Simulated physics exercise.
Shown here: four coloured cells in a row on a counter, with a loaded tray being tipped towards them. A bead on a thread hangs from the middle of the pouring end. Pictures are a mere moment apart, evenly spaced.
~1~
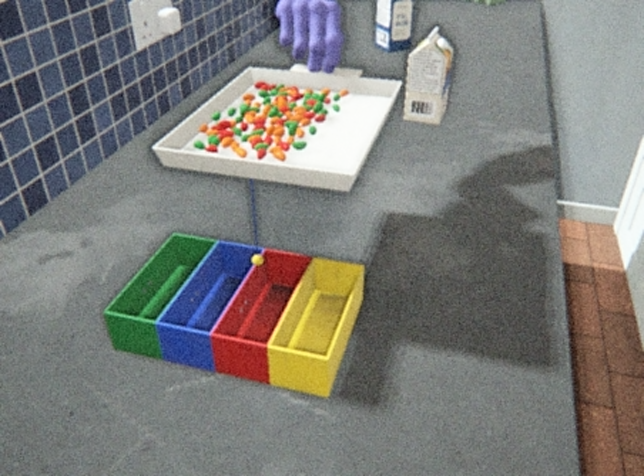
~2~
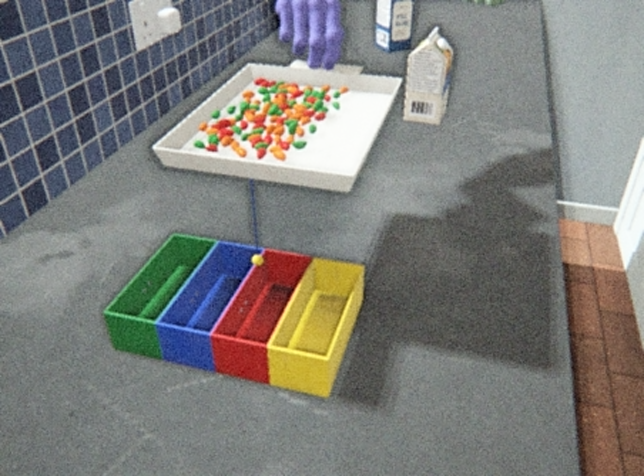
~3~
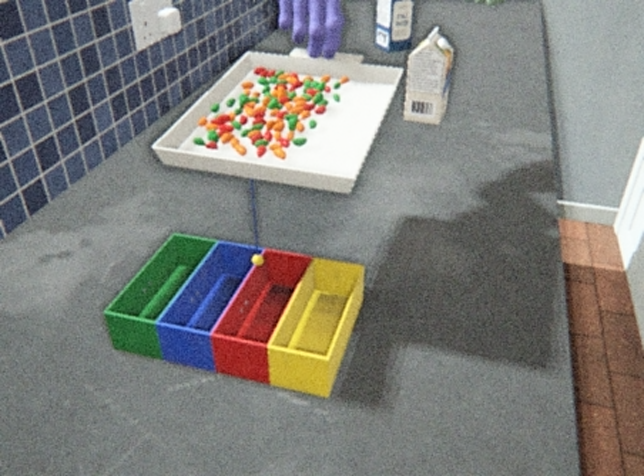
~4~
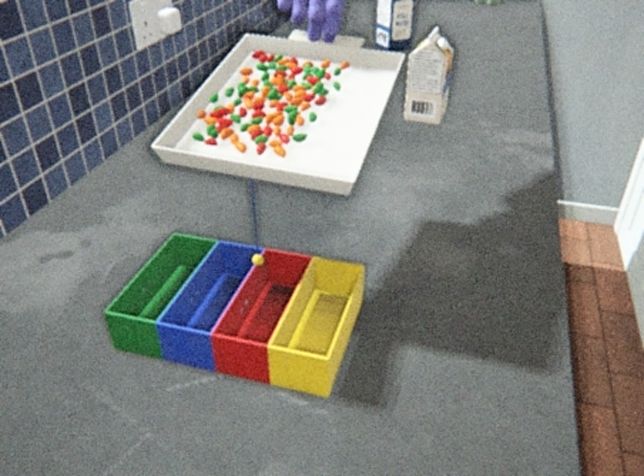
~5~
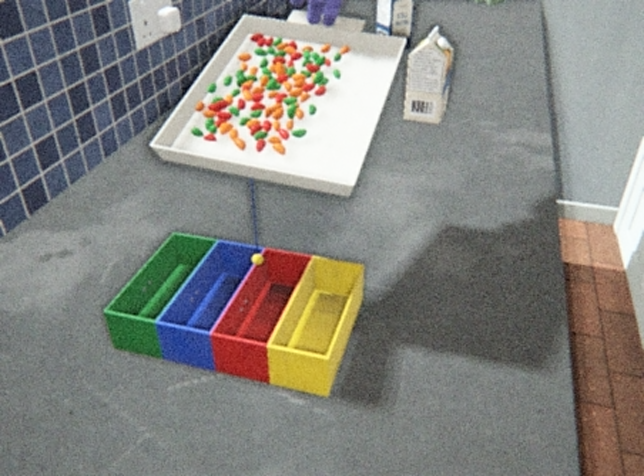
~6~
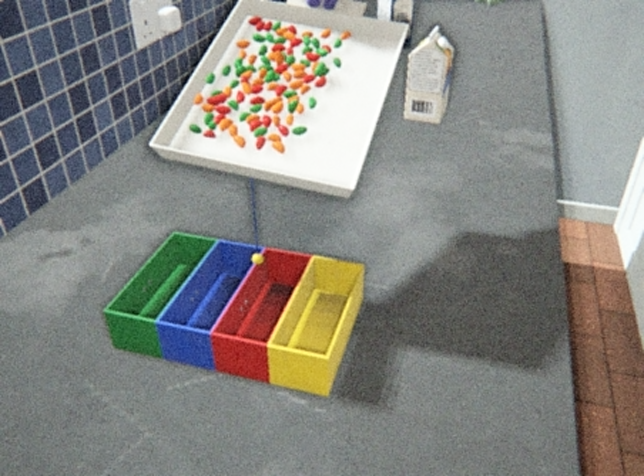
A grey kitchen counter, seen from above at a steady angle, runs beside a blue tiled wall on the left, with a reddish tiled floor on the right. Green, blue, red and yellow cells sit in a row below a white tray of red, orange and green jelly beans, cartons behind and a bead hanging on a thread. A purple hand raises the tray's far side, tilting it gradually towards the cells, its near right corner dipping slightly.
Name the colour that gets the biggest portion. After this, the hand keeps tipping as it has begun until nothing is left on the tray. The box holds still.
Yellow.
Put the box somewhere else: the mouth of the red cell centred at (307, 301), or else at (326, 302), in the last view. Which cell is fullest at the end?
Red, then the red cell.
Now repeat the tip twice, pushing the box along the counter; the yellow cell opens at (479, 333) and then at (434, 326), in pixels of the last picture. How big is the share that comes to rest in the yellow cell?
0 %, then 0 %.
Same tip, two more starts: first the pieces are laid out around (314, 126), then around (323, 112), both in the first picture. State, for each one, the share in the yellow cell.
First case around 50 %, second case around 50 %.
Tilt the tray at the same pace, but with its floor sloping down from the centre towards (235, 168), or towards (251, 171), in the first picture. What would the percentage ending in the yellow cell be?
Shares: About 0 in a hundred, then about 10 in a hundred.
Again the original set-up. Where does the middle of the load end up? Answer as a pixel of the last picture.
About pixel (302, 346).
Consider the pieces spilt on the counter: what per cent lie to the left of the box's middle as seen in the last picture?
That's about 0 per cent of the spill.
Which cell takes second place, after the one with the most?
That red cell.
Soon, tray tipped steeply; nearly all on the tray; a stray few falling or outside the box.
A while on, tray tipped past a quarter turn; about half on the tray; about a quarter in the yellow cell; a small part in the red cell; about a quarter falling or outside the box.
Towards the end, tray tipped past a quarter turn; about half in the yellow cell; about a quarter in the red cell; a small part in the blue cell; a stray few in the green cell; about a quarter falling or outside the box.
Finally, tray tipped past a quarter turn; about half in the yellow cell; about a quarter in the red cell; a small part in the blue cell; a stray few in the green cell; about a quarter outside the box.
